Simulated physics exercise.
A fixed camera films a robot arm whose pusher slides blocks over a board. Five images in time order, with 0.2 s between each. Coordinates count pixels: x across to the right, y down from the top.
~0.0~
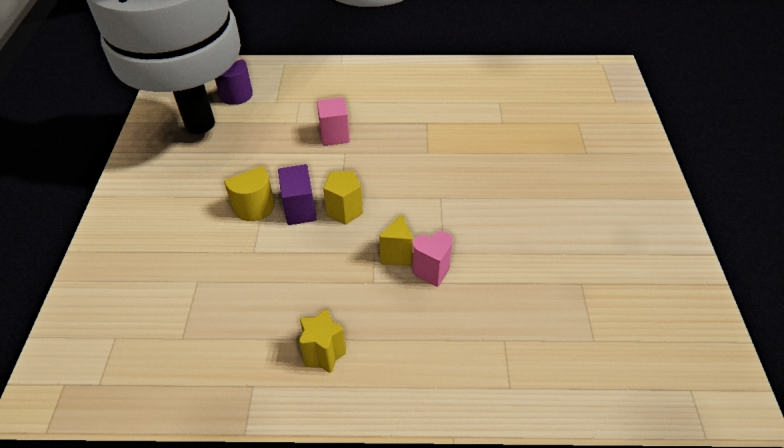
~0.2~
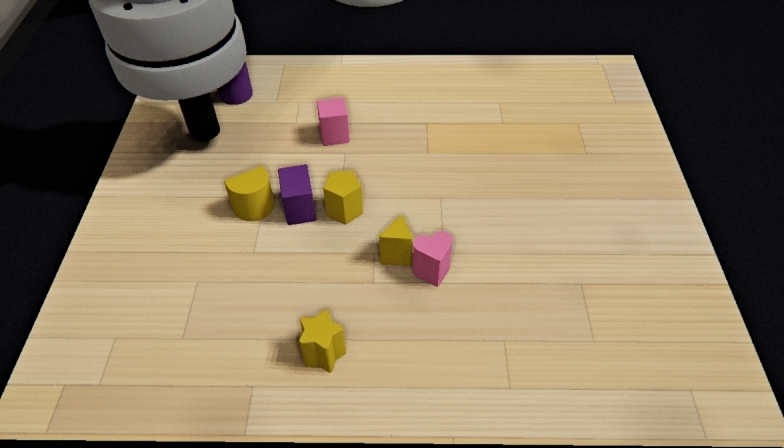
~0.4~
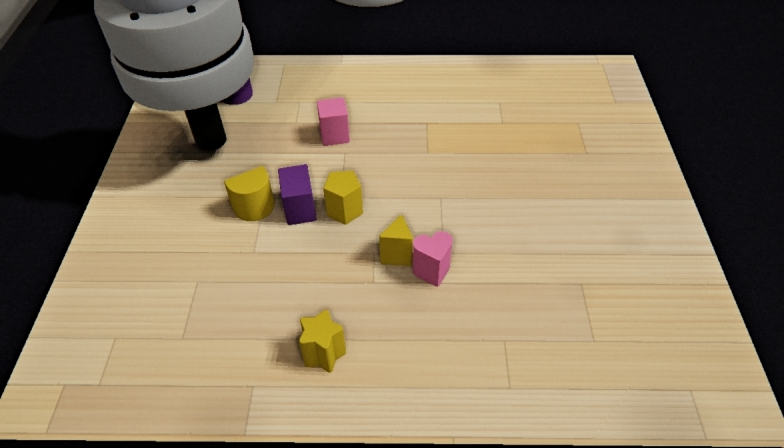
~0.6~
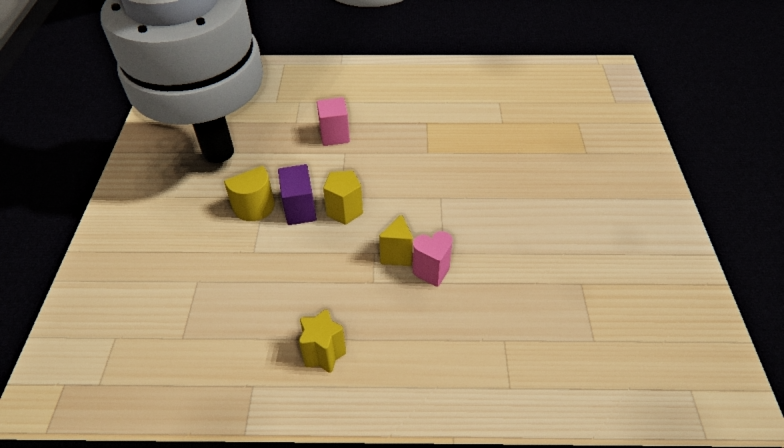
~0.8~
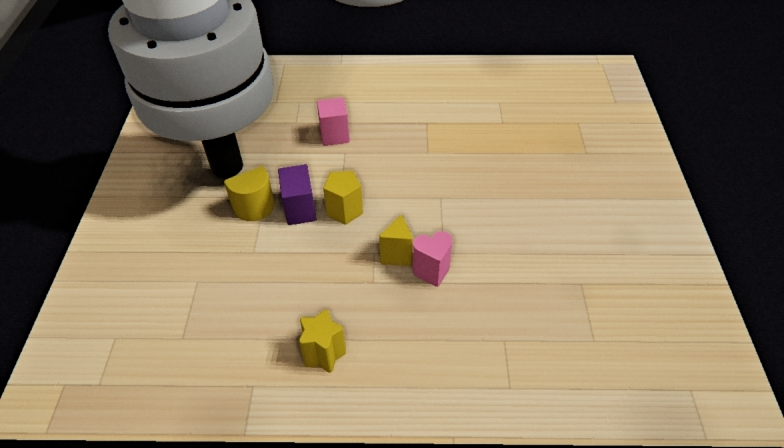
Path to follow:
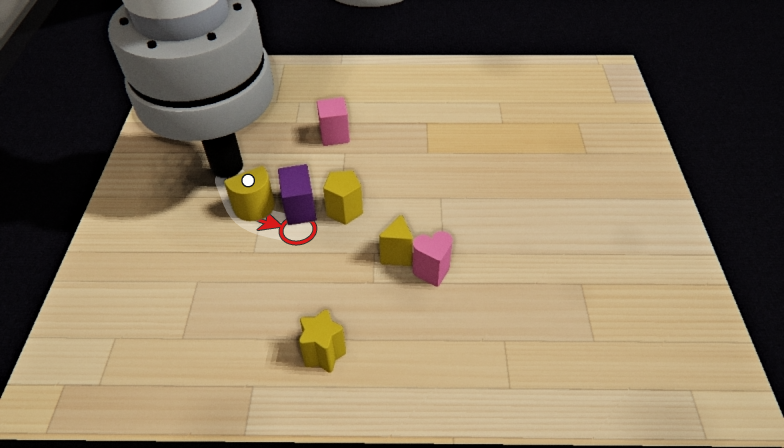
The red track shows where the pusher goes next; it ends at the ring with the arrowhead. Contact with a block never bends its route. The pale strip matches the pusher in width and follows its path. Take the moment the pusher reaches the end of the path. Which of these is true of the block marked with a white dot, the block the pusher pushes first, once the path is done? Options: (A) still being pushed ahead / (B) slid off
It's A.
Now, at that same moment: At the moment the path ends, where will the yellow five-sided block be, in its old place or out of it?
From what I can tell, it won't keep its place.
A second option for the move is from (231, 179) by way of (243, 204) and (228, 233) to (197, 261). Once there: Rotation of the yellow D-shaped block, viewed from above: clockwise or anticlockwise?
Looking from above, the answer is counterclockwise.
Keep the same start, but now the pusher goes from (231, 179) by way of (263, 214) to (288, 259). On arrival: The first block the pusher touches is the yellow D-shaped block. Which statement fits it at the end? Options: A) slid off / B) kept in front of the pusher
(B)
The drawn path runs from (231, 179) over (241, 202) and (263, 221) to (298, 230); the dot is on the yellow D-shaped block.
What follows on the original path. One third of the way, pusher at (238, 192); yellow D-shaped block at (256, 187), turned 25° anticlockwise.
Two thirds of the way, pusher at (261, 211); yellow D-shaped block at (285, 203), turned 50° anticlockwise; purple rectangular block at (308, 181), turned 30° anticlockwise; yellow five-sided block at (351, 180).
At the end, pusher at (296, 219); yellow D-shaped block at (318, 215), turned 30° anticlockwise; purple rectangular block at (314, 180), turned 50° anticlockwise; yellow five-sided block at (356, 179).
